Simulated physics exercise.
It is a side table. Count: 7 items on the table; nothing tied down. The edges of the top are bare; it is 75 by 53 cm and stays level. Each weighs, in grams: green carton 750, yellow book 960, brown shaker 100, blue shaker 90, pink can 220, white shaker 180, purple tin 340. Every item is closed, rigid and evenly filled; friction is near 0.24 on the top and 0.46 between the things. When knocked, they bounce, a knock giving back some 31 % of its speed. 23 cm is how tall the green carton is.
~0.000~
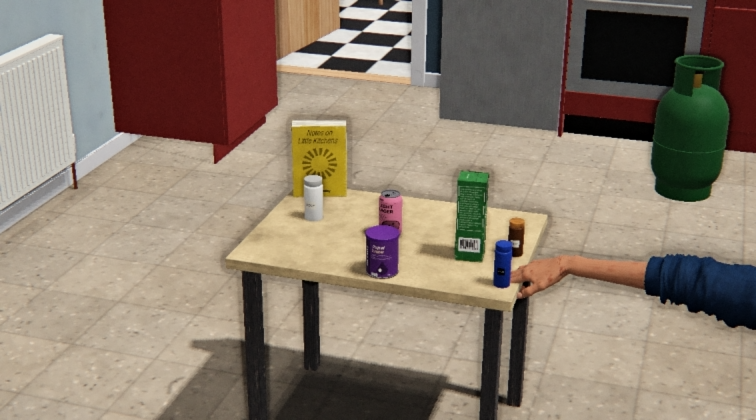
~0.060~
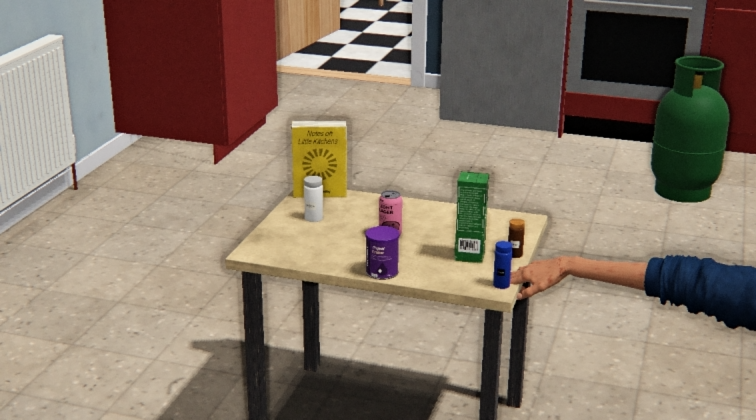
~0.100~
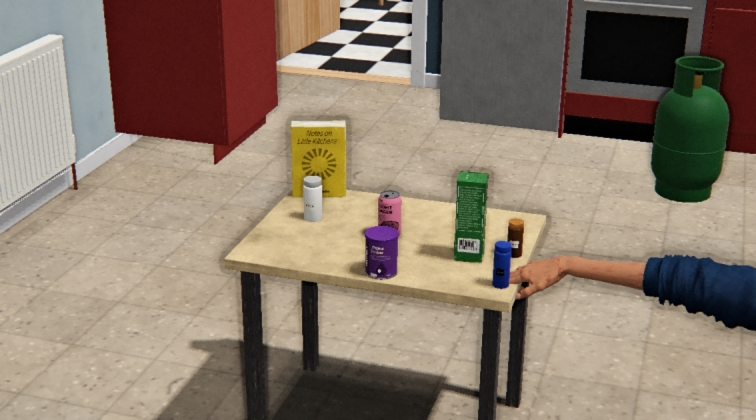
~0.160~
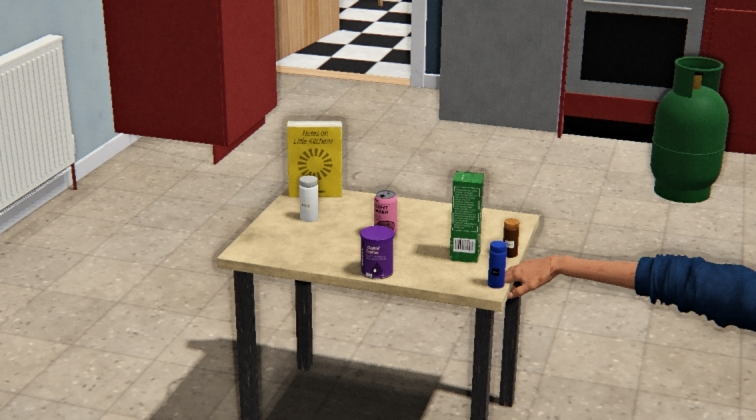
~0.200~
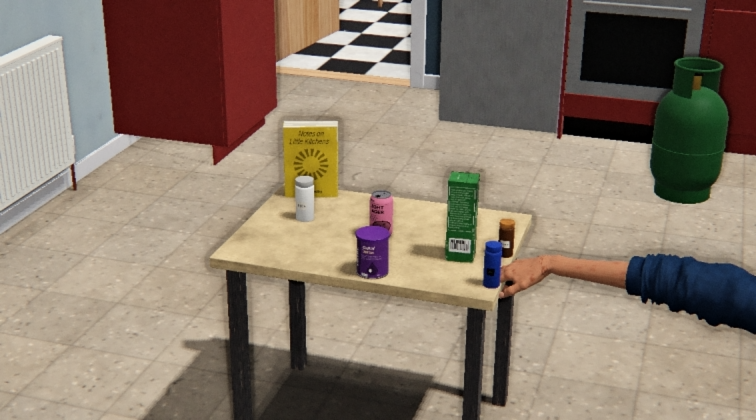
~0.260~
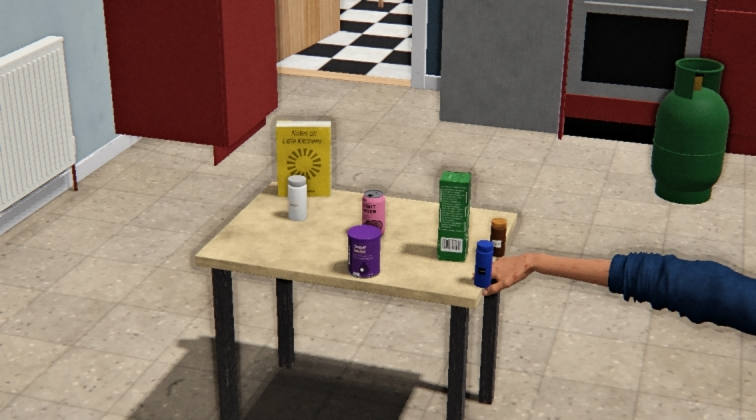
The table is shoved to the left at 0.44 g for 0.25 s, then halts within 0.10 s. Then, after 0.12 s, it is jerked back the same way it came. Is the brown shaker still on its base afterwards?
No.
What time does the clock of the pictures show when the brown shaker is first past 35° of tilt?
Answer: About 0.4 s.
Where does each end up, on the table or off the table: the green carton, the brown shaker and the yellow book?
Observed: Green carton remains in bounds; brown shaker exits its support; yellow book exits its support.
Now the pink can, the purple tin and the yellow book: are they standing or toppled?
In the last frame the pink can remains up, the purple tin remains up and the yellow book does not stay up.
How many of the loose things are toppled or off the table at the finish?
My answer is 3.
After 0.46 s, table along by 19 cm; brown shaker and blue shaker now off the table; green carton moved 3 cm; yellow book moved 3 cm.
After 0.76 s, table along by 7 cm; yellow book now off the table; white shaker moved 10 cm; green carton moved 10 cm.
After 1.06 s, white shaker moved 10 cm; green carton moved 10 cm; purple tin moved 9 cm.
In the end (1.6 s), off the table and tipped over, yellow book, brown shaker and blue shaker; not toppled but over 5 cm from the start, green carton, pink can, white shaker and purple tin.
